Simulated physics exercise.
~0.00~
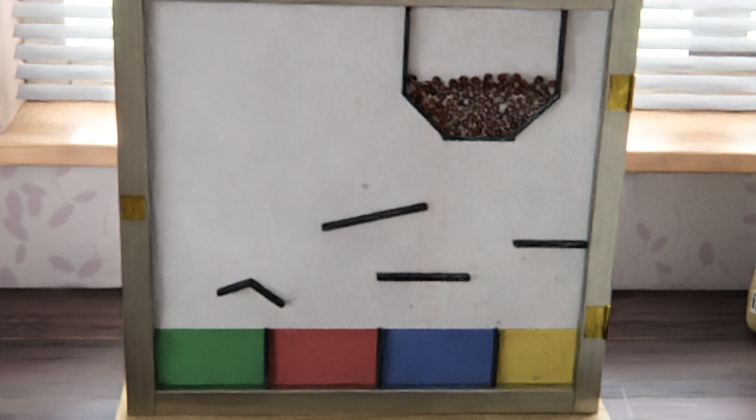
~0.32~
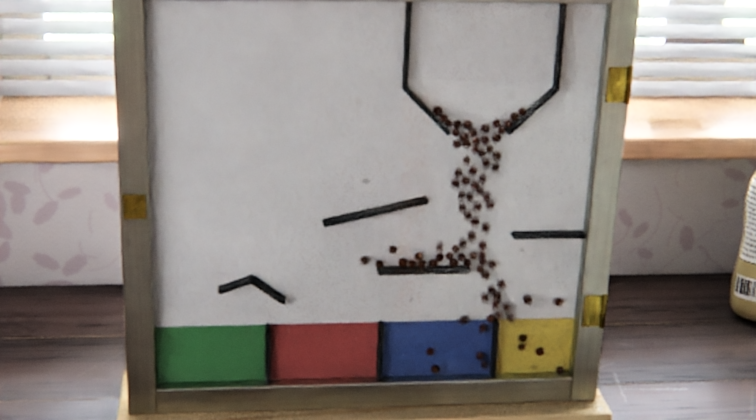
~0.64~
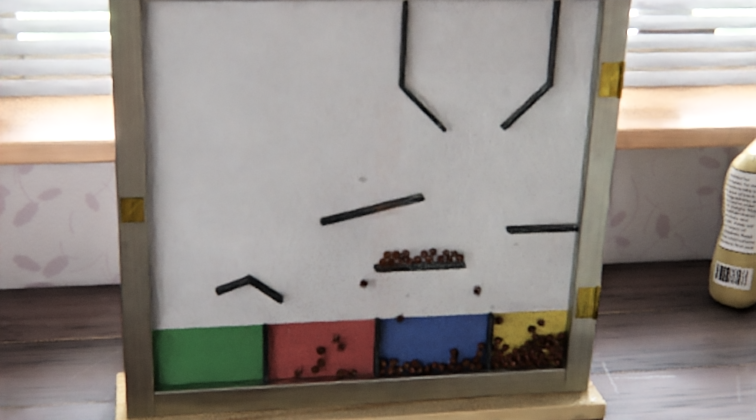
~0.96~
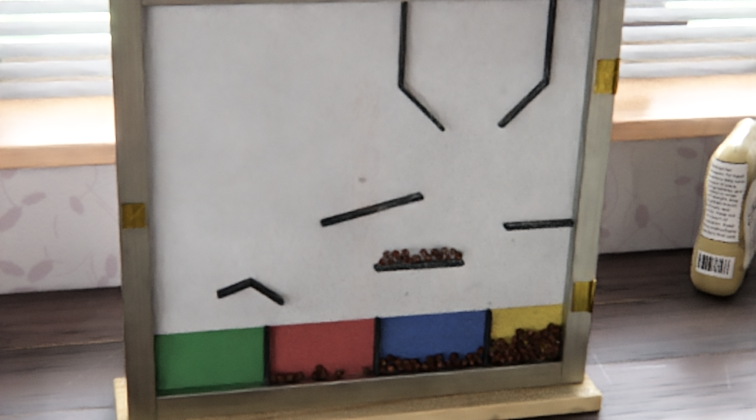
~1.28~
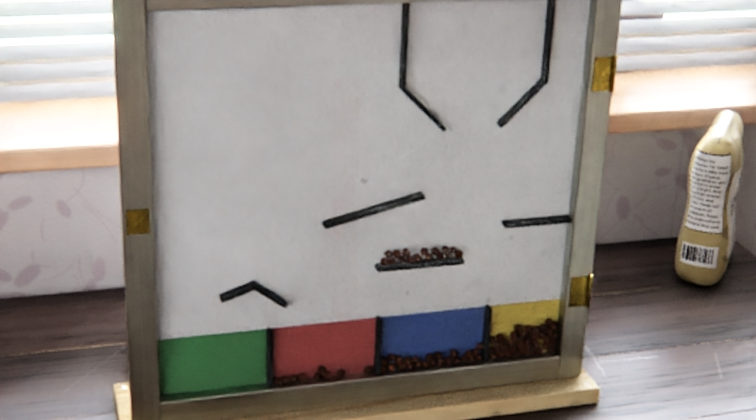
In an upright case, dark beads pour from the hopper and settle mostly in yellow and blue.
